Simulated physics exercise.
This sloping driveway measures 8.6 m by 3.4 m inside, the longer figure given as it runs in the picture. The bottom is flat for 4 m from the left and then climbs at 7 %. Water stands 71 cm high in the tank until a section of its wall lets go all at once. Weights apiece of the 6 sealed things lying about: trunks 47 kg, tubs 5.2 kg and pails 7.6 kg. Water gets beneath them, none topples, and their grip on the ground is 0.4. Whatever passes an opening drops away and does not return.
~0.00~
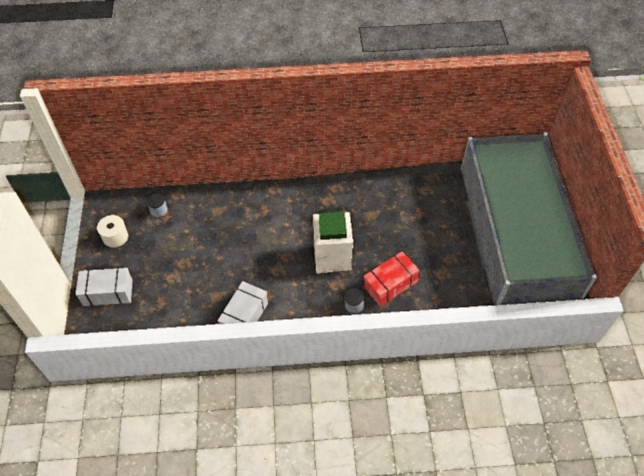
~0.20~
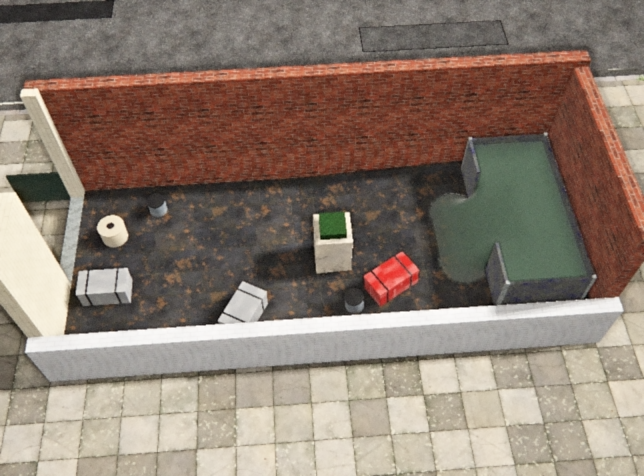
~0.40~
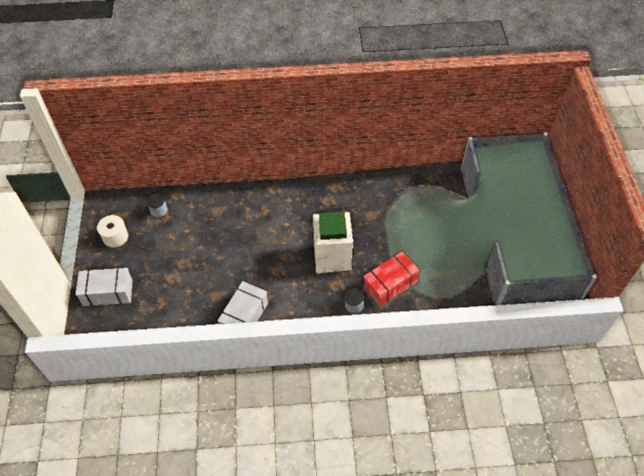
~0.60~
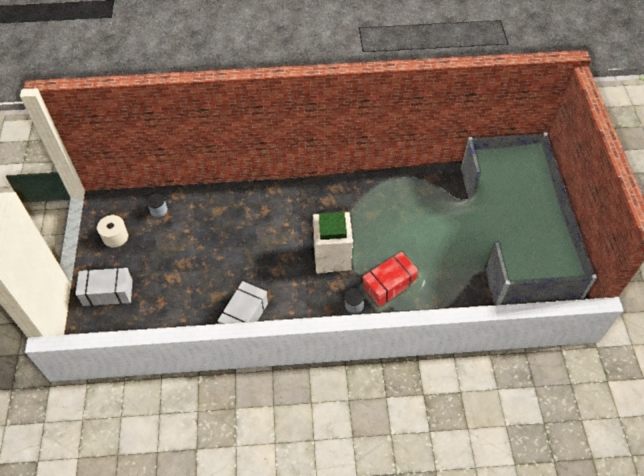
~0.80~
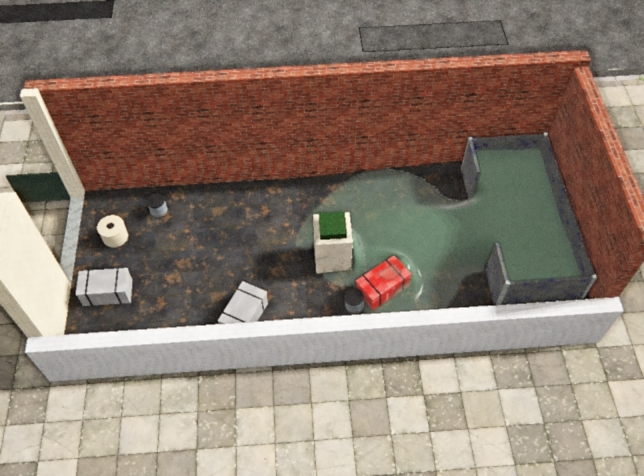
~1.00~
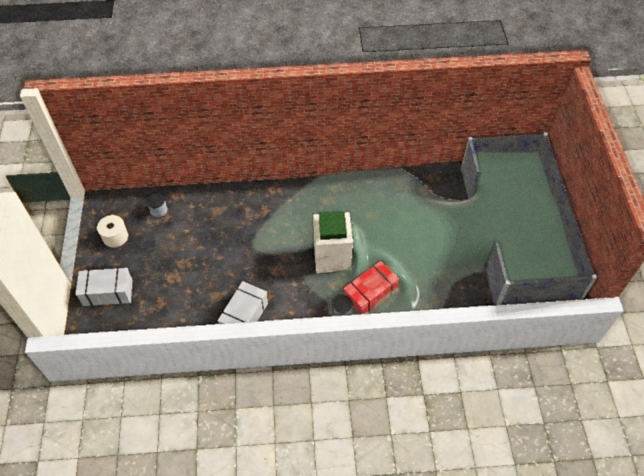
In a brick-walled yard, green water poured through a gap in the tank on the right and spread left across the dark floor, flowing around a pale planter and nudging a red trunk slightly left.
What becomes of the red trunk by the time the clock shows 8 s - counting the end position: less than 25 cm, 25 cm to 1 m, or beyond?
Red trunk ends far away.
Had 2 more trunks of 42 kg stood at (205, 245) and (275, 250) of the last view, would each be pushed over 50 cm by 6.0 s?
In turn: Short of it, under.
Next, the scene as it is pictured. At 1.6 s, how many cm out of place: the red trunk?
Roughly 100 cm by then.
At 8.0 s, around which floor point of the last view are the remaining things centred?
At about (125, 257).
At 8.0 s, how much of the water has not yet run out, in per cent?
About 58 per cent.
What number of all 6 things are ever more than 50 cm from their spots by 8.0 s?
6 of them.
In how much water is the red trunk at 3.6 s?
Roughly 9 cm.
After 1.6 s the red trunk is near (337, 304), 1.1 m from its start, afloat; 0 of 6 are out; 1 afloat.
After 3.6 s the red trunk is near (139, 270), 4.2 m from its start, aground; 2 of 6 are out; 1 afloat.
After 5.6 s the red trunk is near (100, 254), 4.9 m from its start, afloat; 4 of 6 are out; 1 afloat.
After 8.0 s the red trunk is near (58, 235), 5.8 m from its start, aground; 4 of 6 are out; 0 afloat.
